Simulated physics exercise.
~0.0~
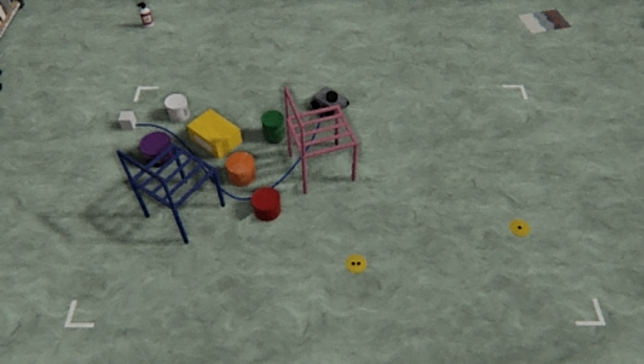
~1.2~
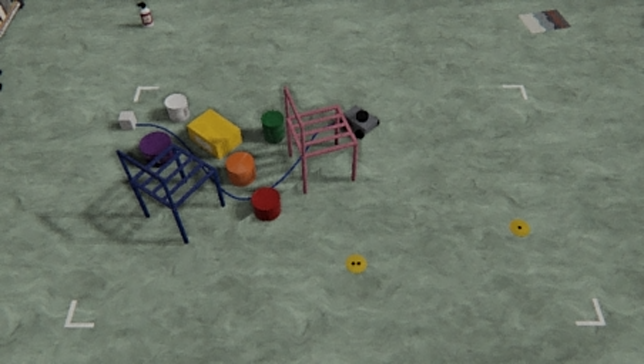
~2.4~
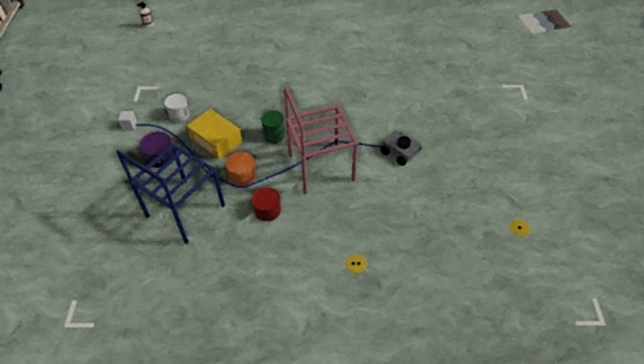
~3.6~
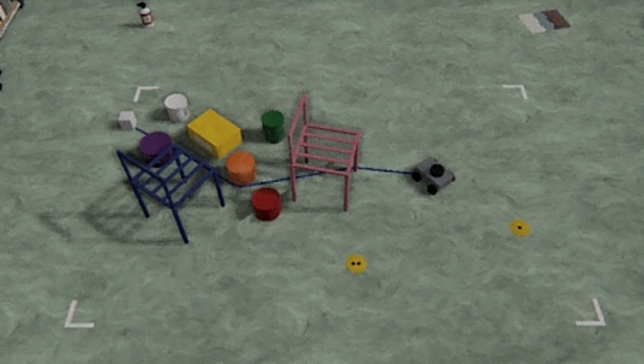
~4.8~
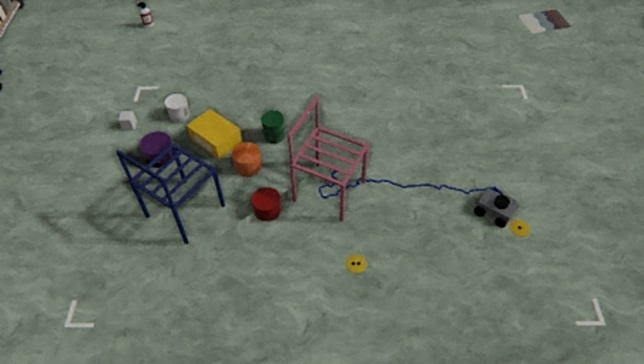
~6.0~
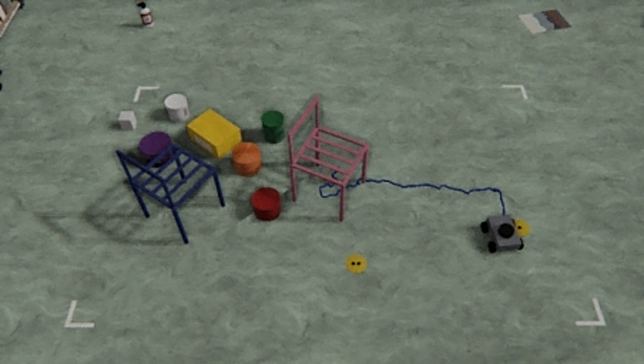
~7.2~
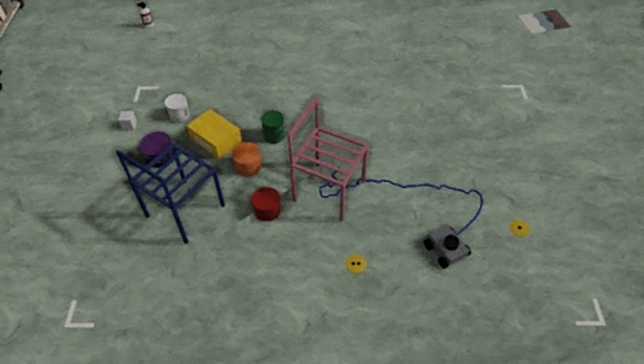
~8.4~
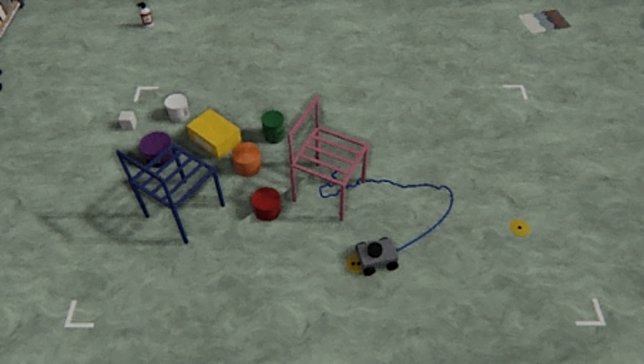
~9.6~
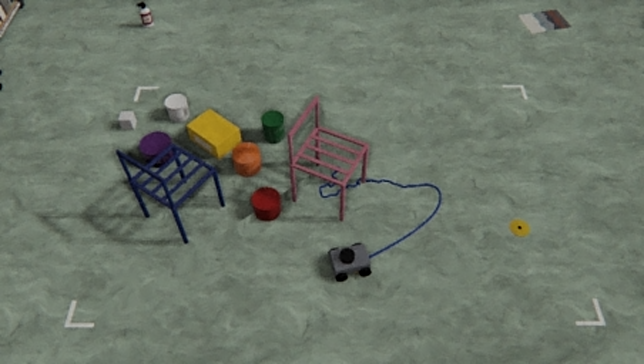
In this clip, a small wheeled cart trailing a blue lead rolls right and down past coloured containers and two chairs, the tightening lead shifting the pink chair and nudging the orange tub before coming loose; the cart then turns left and stops over the other yellow mark.
